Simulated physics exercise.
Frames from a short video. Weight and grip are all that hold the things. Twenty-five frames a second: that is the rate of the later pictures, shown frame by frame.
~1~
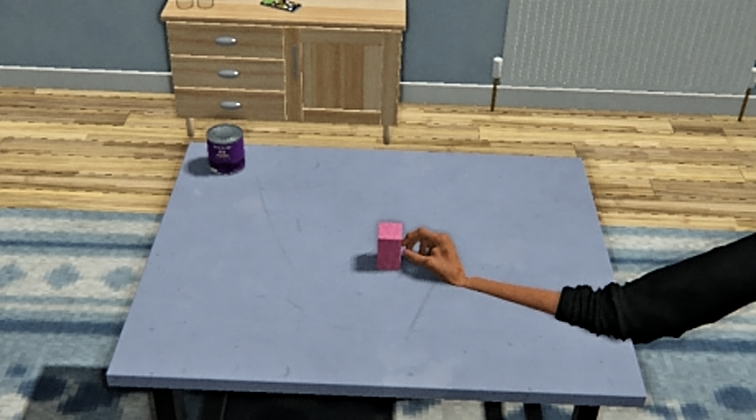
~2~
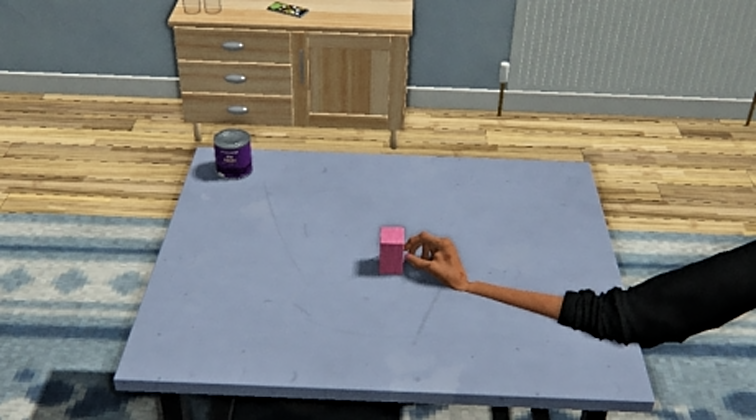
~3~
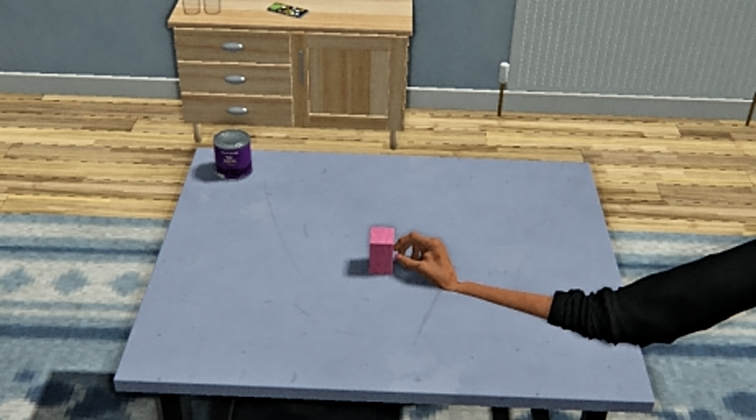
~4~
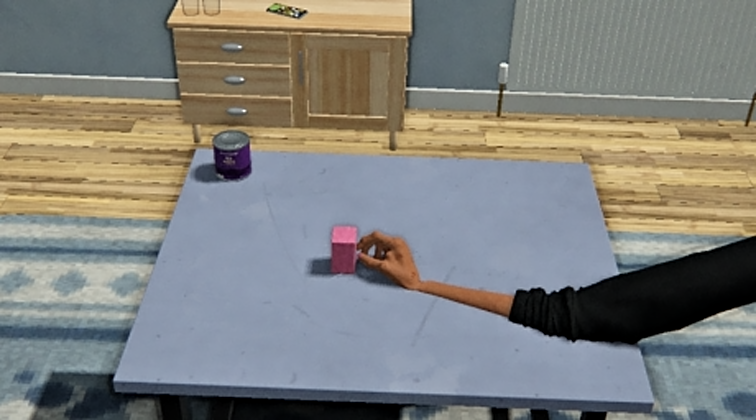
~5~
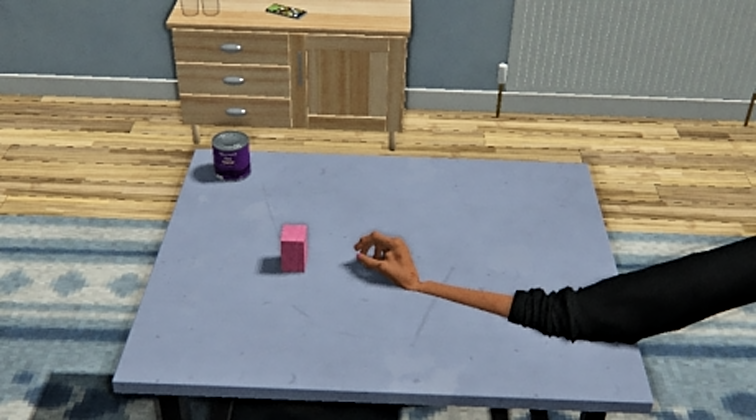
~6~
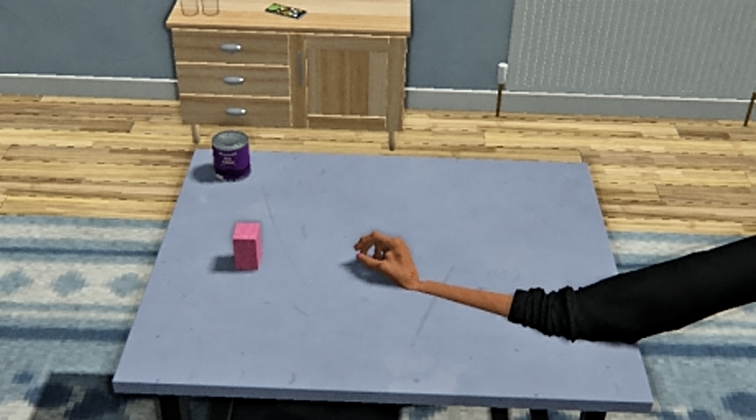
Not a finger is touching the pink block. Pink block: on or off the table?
It is not on the table at the end.
Then, 0.10 s later than the last frame, pink block now off the table.
Then, 0.30 s later than the last frame, things are still on the move.
Then, 0.40 s later than the last frame, as before.
When it is over, off the table, pink block.
